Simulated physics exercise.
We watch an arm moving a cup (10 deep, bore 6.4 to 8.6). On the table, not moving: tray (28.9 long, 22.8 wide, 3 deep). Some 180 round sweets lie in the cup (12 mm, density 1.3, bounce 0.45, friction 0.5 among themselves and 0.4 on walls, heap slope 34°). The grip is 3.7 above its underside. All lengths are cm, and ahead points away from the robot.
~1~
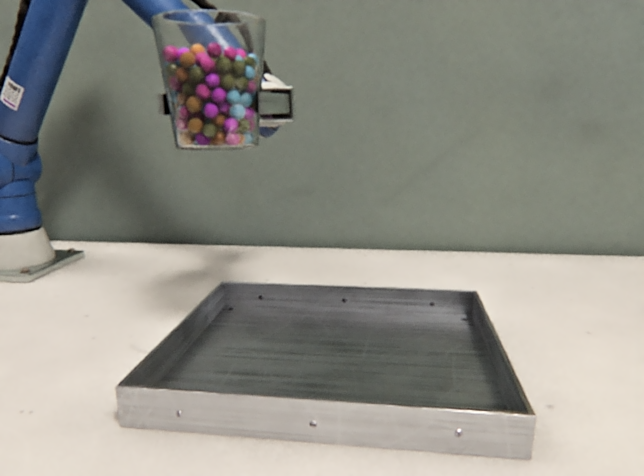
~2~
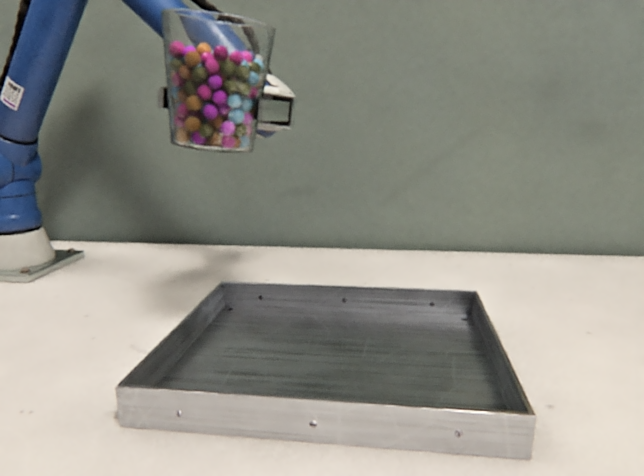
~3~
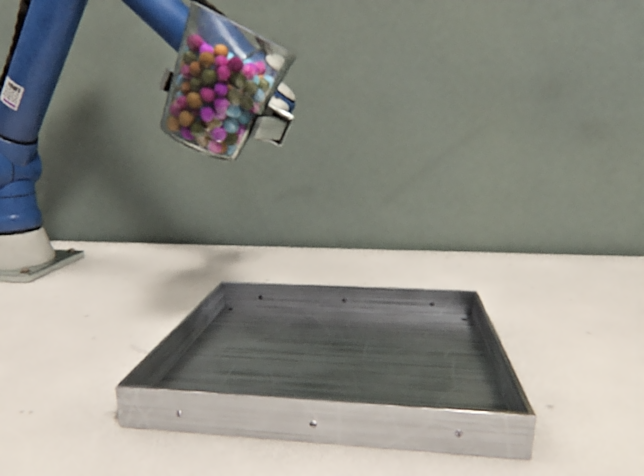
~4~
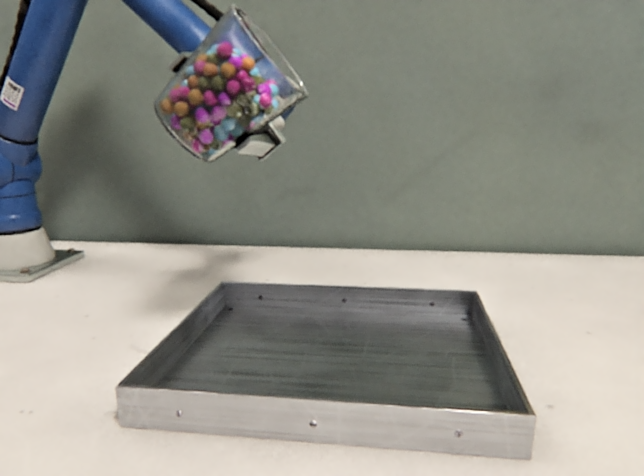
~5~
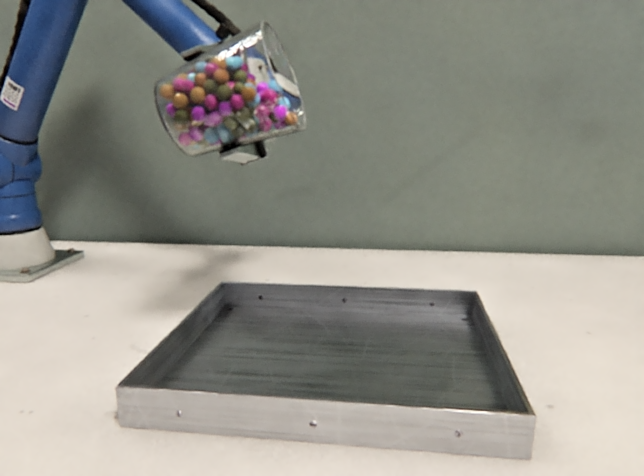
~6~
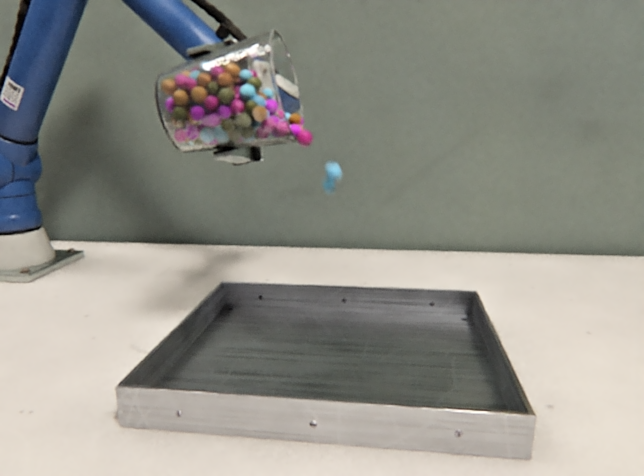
A blue robot arm holding a clear cup of colourful round sweets above a metal tray tilts the cup steadily to the right until it lies nearly sideways, and a few sweets begin leaving its rim.
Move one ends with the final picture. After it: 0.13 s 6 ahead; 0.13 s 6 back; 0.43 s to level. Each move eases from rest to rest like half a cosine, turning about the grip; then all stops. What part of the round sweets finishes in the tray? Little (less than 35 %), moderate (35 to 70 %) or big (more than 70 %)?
In the tray the share is moderate, 35 to 70 %.
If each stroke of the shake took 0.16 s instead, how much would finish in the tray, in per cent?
Then about 55 per cent.
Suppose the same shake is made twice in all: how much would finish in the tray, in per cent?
Then about 75 per cent.
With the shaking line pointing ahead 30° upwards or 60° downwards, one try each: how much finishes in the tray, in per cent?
Some 80 and 20 per cent.
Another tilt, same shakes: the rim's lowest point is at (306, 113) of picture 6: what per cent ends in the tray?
About 35 per cent.
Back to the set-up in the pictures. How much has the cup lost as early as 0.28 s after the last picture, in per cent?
Some 65 per cent.
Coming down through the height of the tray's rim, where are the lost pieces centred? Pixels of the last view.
Near (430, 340).
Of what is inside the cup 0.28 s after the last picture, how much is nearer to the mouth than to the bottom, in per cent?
About 85 per cent.
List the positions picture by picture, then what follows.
The first picture shows the cup middle at (214, 88), level; upper third of the load around (211, 69), from x 170 to 255, top at y 50; 175 in the cup.
The second picture shows the cup middle at (216, 88), tilted 8° forward; upper third of the load around (214, 70), from x 175 to 260, top at y 50.
The third picture shows the cup middle at (221, 90), tilted 27° forward; upper third of the load around (215, 73), from x 175 to 265, top at y 45.
The fourth picture shows the cup middle at (226, 94), tilted 52° forward; upper third of the load around (223, 76), from x 170 to 270, top at y 50.
The fifth picture shows the cup middle at (229, 99), tilted 71° forward; upper third of the load around (218, 86), from x 170 to 290, top at y 65.
The sixth picture shows the cup middle at (229, 101), tilted 79° forward; upper third of the load around (214, 85), from x 170 to 335, top at y 65; 172 in the cup, 3 in flight or on a rim.
Then, 0.28 s on, tilted 79° forward, highest piece 24 above the table; 63 in the cup, 4 in the tray, 108 in flight or on a rim.
Then, 0.55 s on, tilted 18° forward, highest piece 28 above the table; 105 in the tray, 49 in the cup, 18 on the table or floor, 3 in flight or on a rim.
Then, 0.89 s on, level, highest piece 25 above the table; 105 in the tray, 49 in the cup, 21 on the table or floor.
Then, 1.94 s on, level, highest piece 24 above the table; 105 in the tray, 49 in the cup, 21 on the table or floor.
In the end, 105 in the tray, 49 in the cup, 21 on the table or floor. That is 60 % in the tray.
